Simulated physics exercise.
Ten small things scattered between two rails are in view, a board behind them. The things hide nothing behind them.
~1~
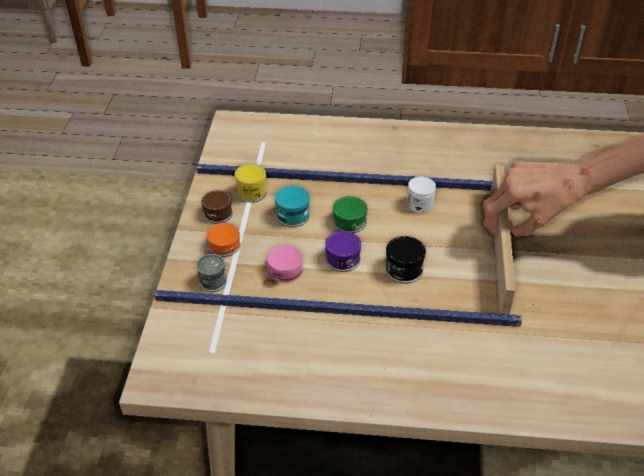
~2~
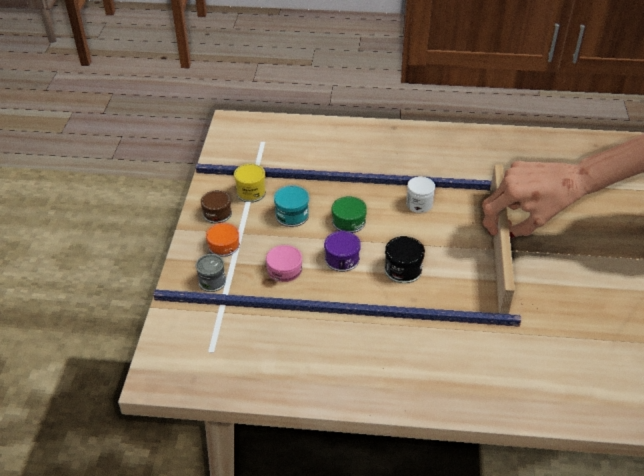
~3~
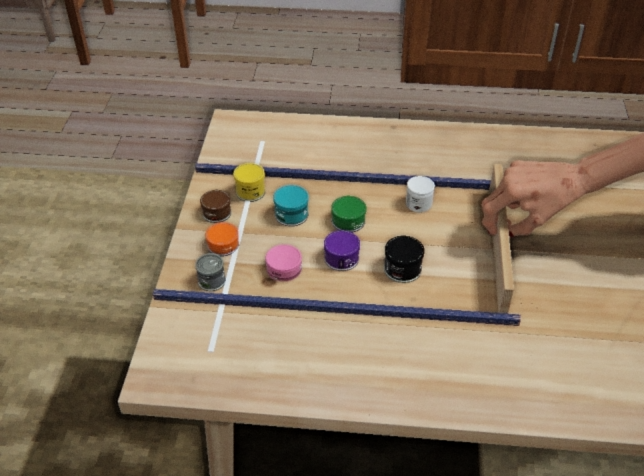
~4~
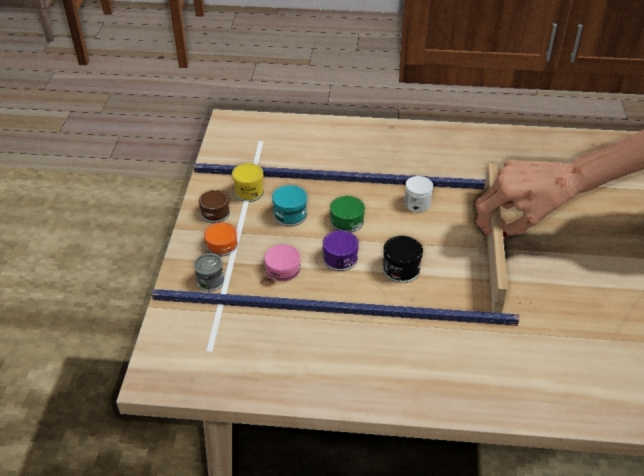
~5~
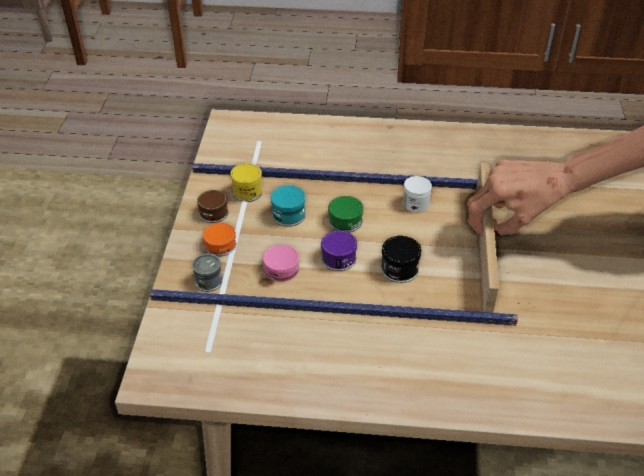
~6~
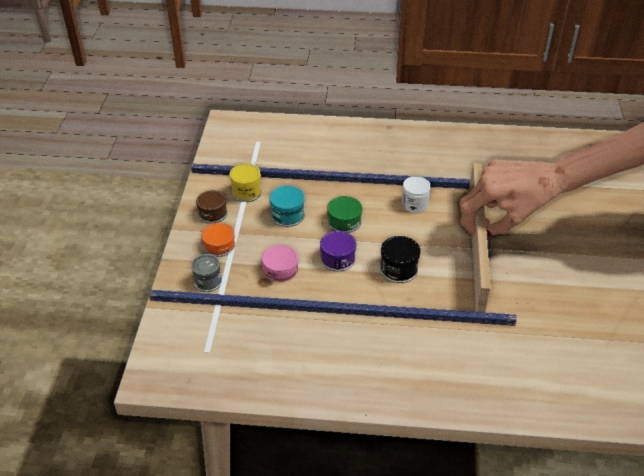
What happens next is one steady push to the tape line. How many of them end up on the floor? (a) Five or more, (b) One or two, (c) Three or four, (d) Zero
The answer is b.
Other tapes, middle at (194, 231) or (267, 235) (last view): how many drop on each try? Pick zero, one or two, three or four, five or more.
Count by try - 5 or more; zero.
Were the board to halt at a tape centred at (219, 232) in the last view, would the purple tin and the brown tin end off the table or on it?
Purple tin still up; brown tin down.
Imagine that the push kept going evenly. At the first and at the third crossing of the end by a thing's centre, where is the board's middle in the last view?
At (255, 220) for the first, at (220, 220) for the third.
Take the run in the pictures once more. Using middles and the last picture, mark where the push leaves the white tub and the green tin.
White tub at about (234, 181), green tin at about (225, 203).
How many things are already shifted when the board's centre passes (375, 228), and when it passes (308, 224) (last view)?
So 3, and at the other place 6.
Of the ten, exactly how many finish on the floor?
That totals 1.
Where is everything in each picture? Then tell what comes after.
The first picture shows brown tin (217, 207); grey pot (212, 273); orange tin (224, 240); board (502, 236); tape (241, 234).
The second picture shows grey pot (211, 273); white tub (420, 195).
The third picture shows orange tin (223, 239); purple tin (342, 251).
The fourth picture shows brown tin (215, 206); yellow tin (248, 183).
The fifth picture shows grey pot (208, 273); green tin (346, 214).
The sixth picture shows brown tin (212, 207); grey pot (207, 273); orange tin (219, 240); board (479, 234); tape (236, 233).
Early on, none off yet; brown tin at rest near (212, 207); grey pot at rest near (207, 273); orange tin at rest near (219, 240).
A while later, none off yet; brown tin travelled a little near (199, 206); grey pot at rest near (202, 274); orange tin moving near (212, 240).
Finally, the number that fall off is one or two; lost, brown tin.
